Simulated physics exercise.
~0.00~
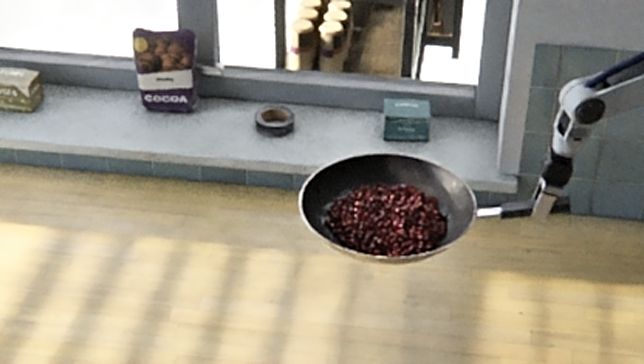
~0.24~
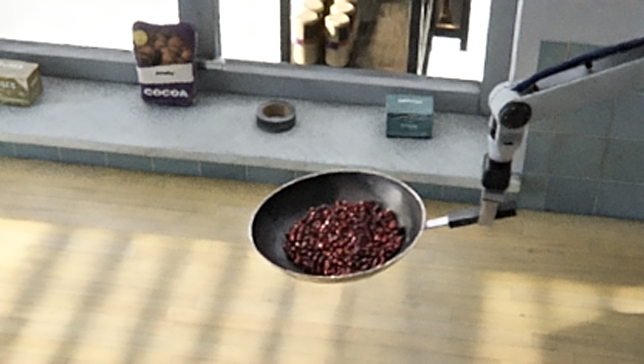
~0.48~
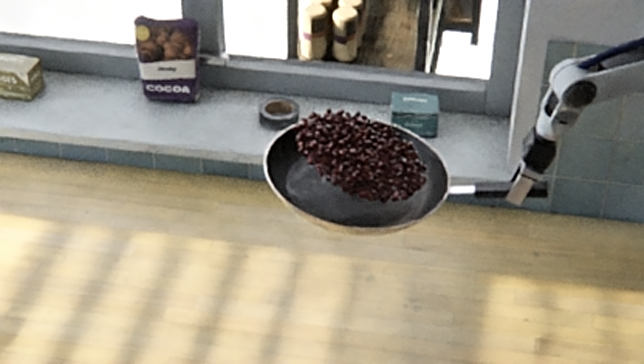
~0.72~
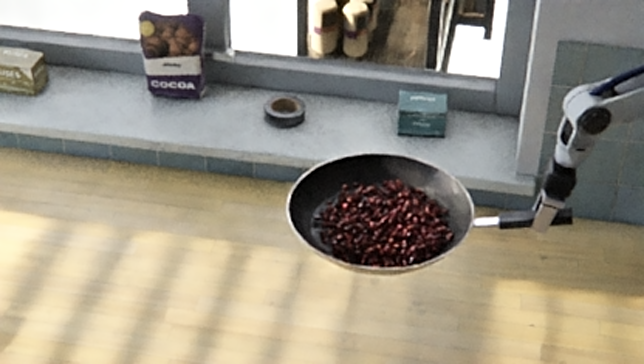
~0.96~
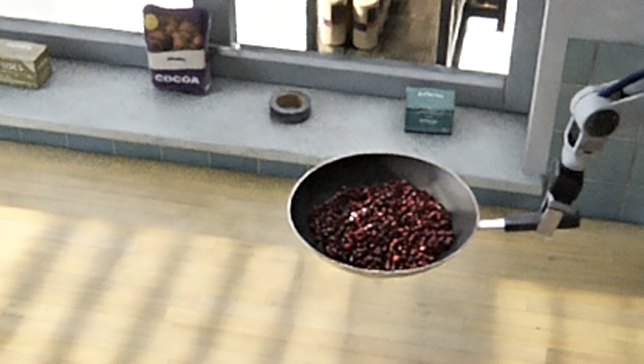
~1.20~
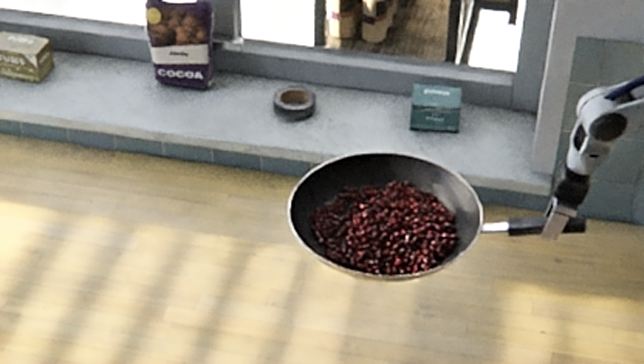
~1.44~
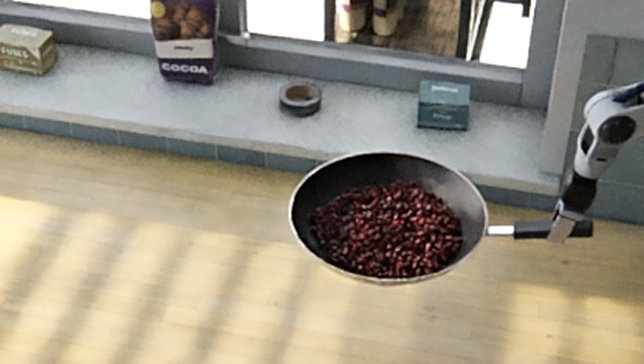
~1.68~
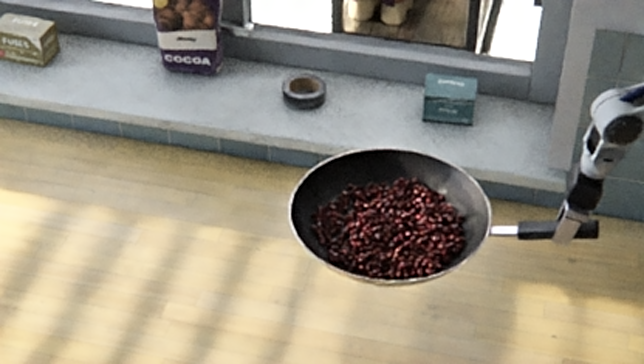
At first, a robot gripper holds a dark frying pan of reddish-brown dried beans above a light wooden surface, with a cocoa bag, a roll of tape and small boxes on the windowsill behind. The arm carries the pan to the left, then swings it up and back to the right, and the beans lift together toward the far rim. As the pan comes down a little farther right, the beans drop back and settle inside it. The arm then holds the pan nearly still while the view drifts slightly, ending with the beans heaped in the pan and none visible on the surface.
